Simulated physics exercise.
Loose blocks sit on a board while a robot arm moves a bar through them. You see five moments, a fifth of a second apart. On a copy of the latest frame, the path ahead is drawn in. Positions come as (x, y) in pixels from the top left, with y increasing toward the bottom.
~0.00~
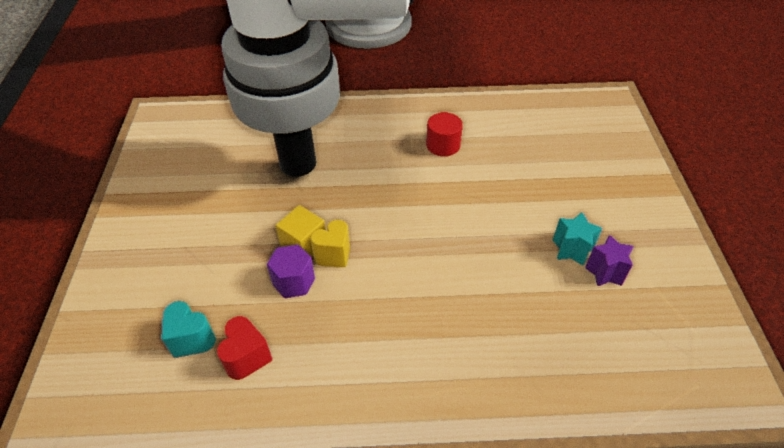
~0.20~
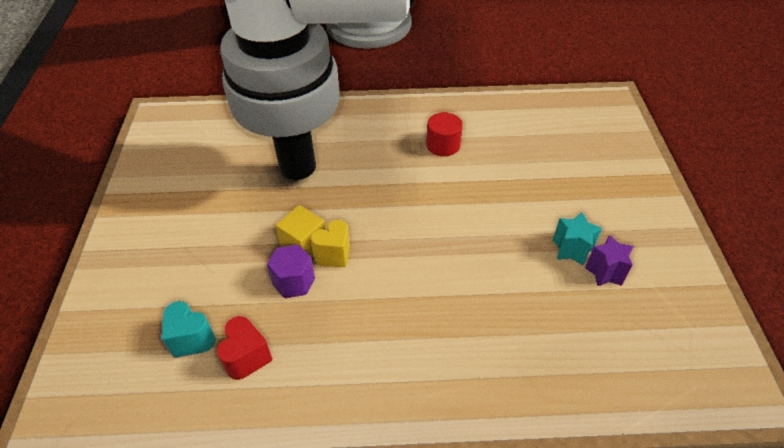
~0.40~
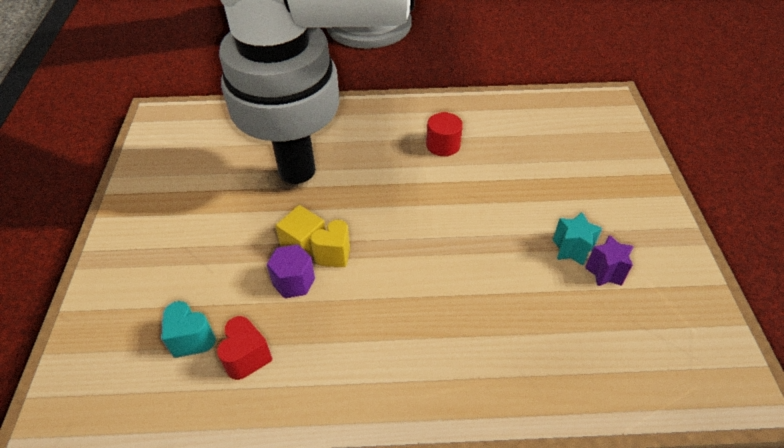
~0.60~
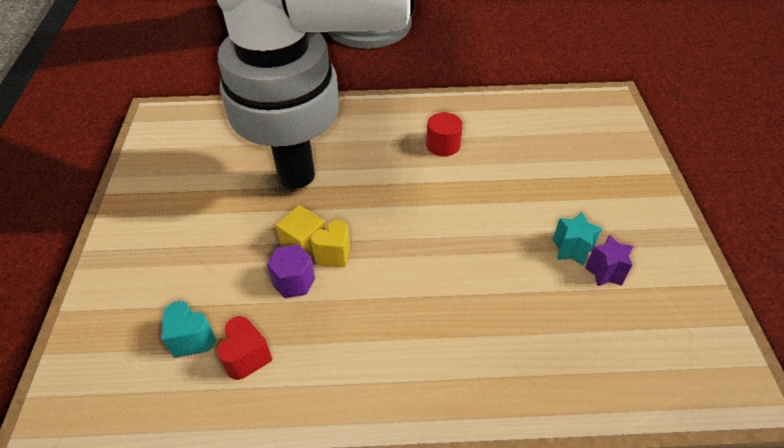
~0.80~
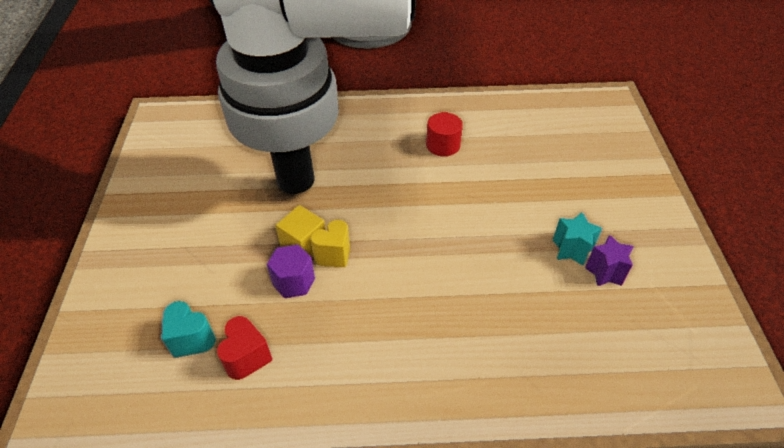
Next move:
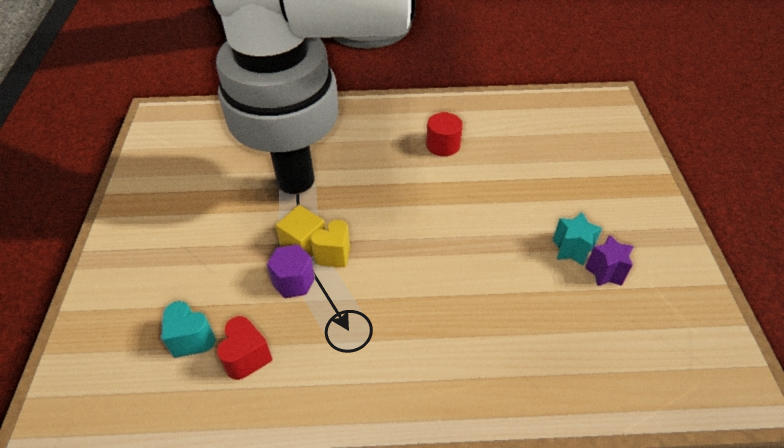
A grey robot arm with a black bar reaches over a striped wooden board on a red surface, seen from above at an angle. Two yellow blocks and a purple one cluster left of centre, teal and red hearts lie lower left, a red cylinder near the back, and teal and purple stars at right. The bar creeps slightly toward the viewer, while the blocks and camera stay still.
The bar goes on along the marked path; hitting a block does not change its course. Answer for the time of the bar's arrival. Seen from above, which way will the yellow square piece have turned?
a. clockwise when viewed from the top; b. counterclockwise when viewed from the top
Correct choice: A.
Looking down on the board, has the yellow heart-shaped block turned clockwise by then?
Answer: No.
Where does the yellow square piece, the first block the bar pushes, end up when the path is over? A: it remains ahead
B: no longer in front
(A)
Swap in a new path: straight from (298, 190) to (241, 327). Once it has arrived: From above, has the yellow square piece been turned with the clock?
Short answer: No.
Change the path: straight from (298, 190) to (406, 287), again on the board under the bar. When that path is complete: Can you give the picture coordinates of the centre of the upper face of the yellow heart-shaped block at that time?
The point I'd pick in the picture is (339, 249).
Path on the board, from (298, 190) over (305, 258) to (349, 331).
What follows on the original path. One third of the way, bar at (297, 226); purple six-sided block at (286, 274), turned 40° clockwise; yellow square piece at (306, 246); yellow heart-shaped block at (342, 242), turned 45° anticlockwise.
Two thirds of the way, bar at (316, 273); purple six-sided block at (282, 299), turned 65° clockwise; yellow square piece at (328, 292), turned 25° clockwise; yellow heart-shaped block at (350, 249), turned 85° anticlockwise.
At the end, bar at (348, 323); red heart-shaped block in place; purple six-sided block at (282, 299), turned 65° clockwise; yellow square piece at (354, 350), turned 45° clockwise; yellow heart-shaped block at (350, 249), turned 85° anticlockwise.
